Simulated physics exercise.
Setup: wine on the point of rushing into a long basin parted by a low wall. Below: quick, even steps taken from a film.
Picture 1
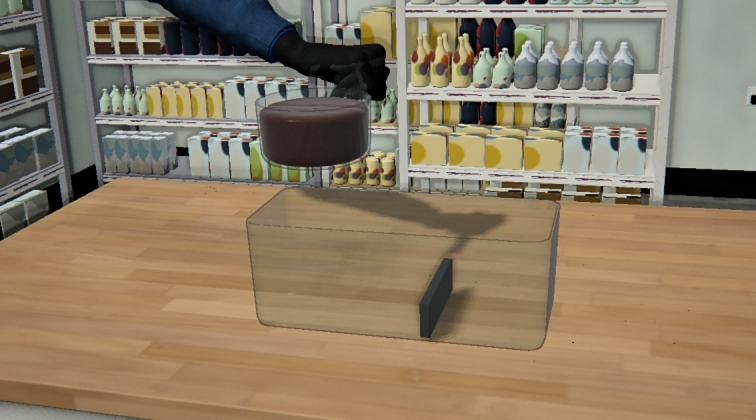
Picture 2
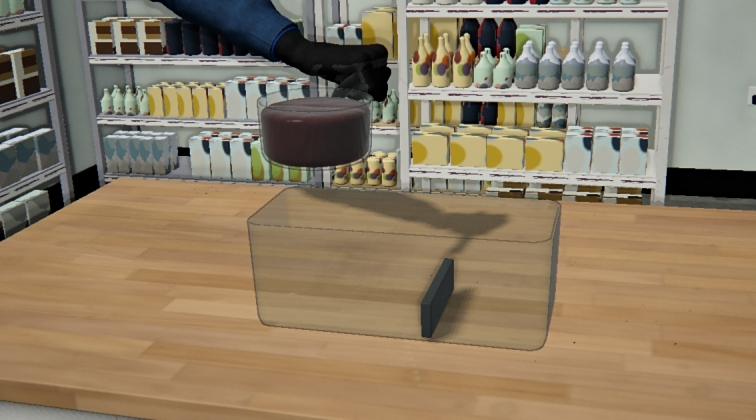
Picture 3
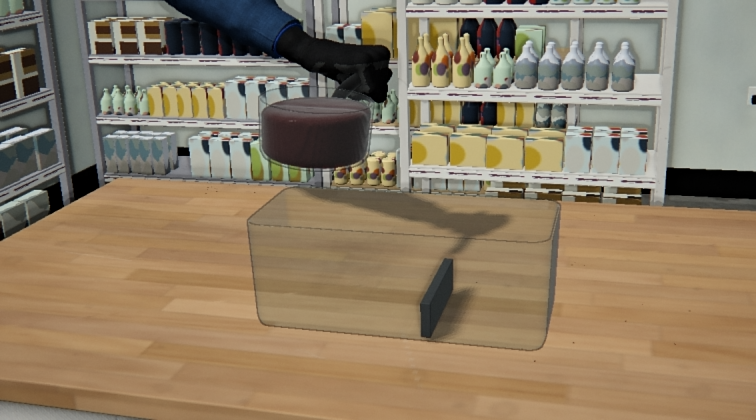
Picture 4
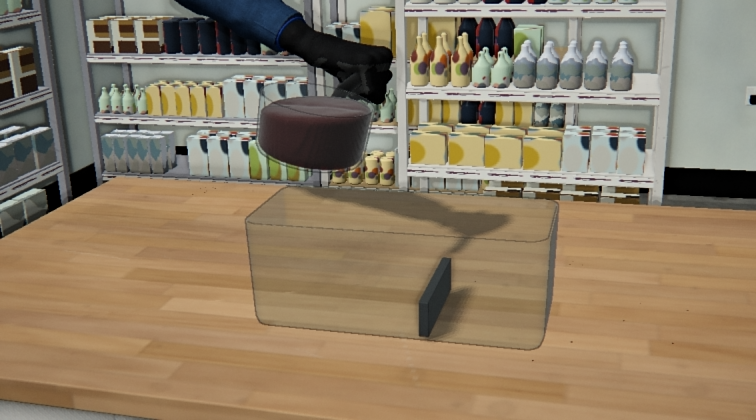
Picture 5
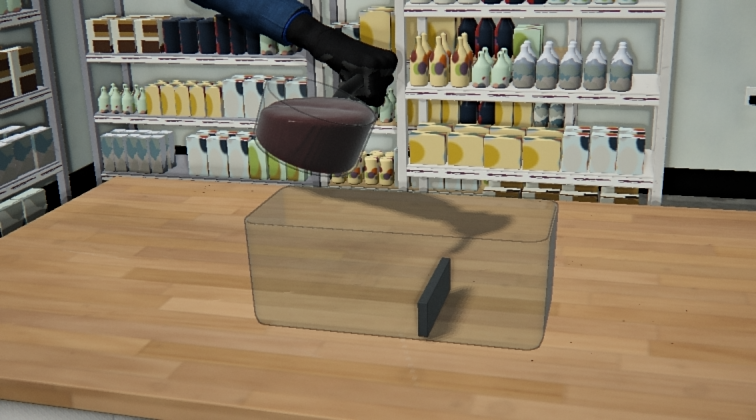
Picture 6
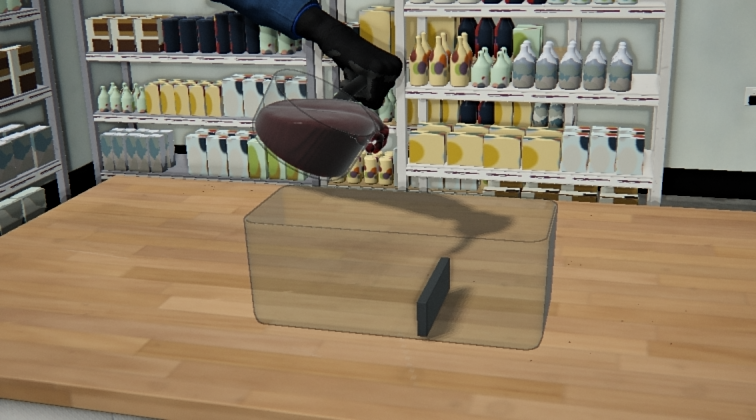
A gloved hand held a round, clear container of dark red wine above a long see-through basin with a low wall inside, then gradually tilted it to the right until some wine left its edge.
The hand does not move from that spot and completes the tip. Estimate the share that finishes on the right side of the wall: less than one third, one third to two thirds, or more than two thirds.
The right side ends up with less than one third.
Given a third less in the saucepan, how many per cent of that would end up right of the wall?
About 0 parts in a hundred, give or take.
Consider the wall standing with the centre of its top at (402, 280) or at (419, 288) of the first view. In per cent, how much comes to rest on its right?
About 70 % for the first and about 55 % for the second.
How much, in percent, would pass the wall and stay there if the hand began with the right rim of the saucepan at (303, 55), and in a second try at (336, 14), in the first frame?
10 %, 10 %.
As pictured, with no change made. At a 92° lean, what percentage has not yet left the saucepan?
About 25 per cent.
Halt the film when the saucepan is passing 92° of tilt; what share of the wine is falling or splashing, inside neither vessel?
It's close to 25 %.
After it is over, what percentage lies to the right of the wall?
I'd estimate around 20 per cent.
A moment on, the saucepan is tipped on its side and 23 per cent is still to pour, 37 is left of the wall and 16 right of it.
Next, the saucepan is tipped right over and 2 per cent is still to pour, 73 is left of the wall and 21 right of it.
Then the saucepan is tipped right over and 0 per cent is still to pour, 77 is left of the wall and 22 right of it.
Later the saucepan is tipped right over and 0 per cent is still to pour, 77 is left of the wall and 22 right of it.
In the end 77 per cent lies left of the wall, 22 right of it and 1 outside.
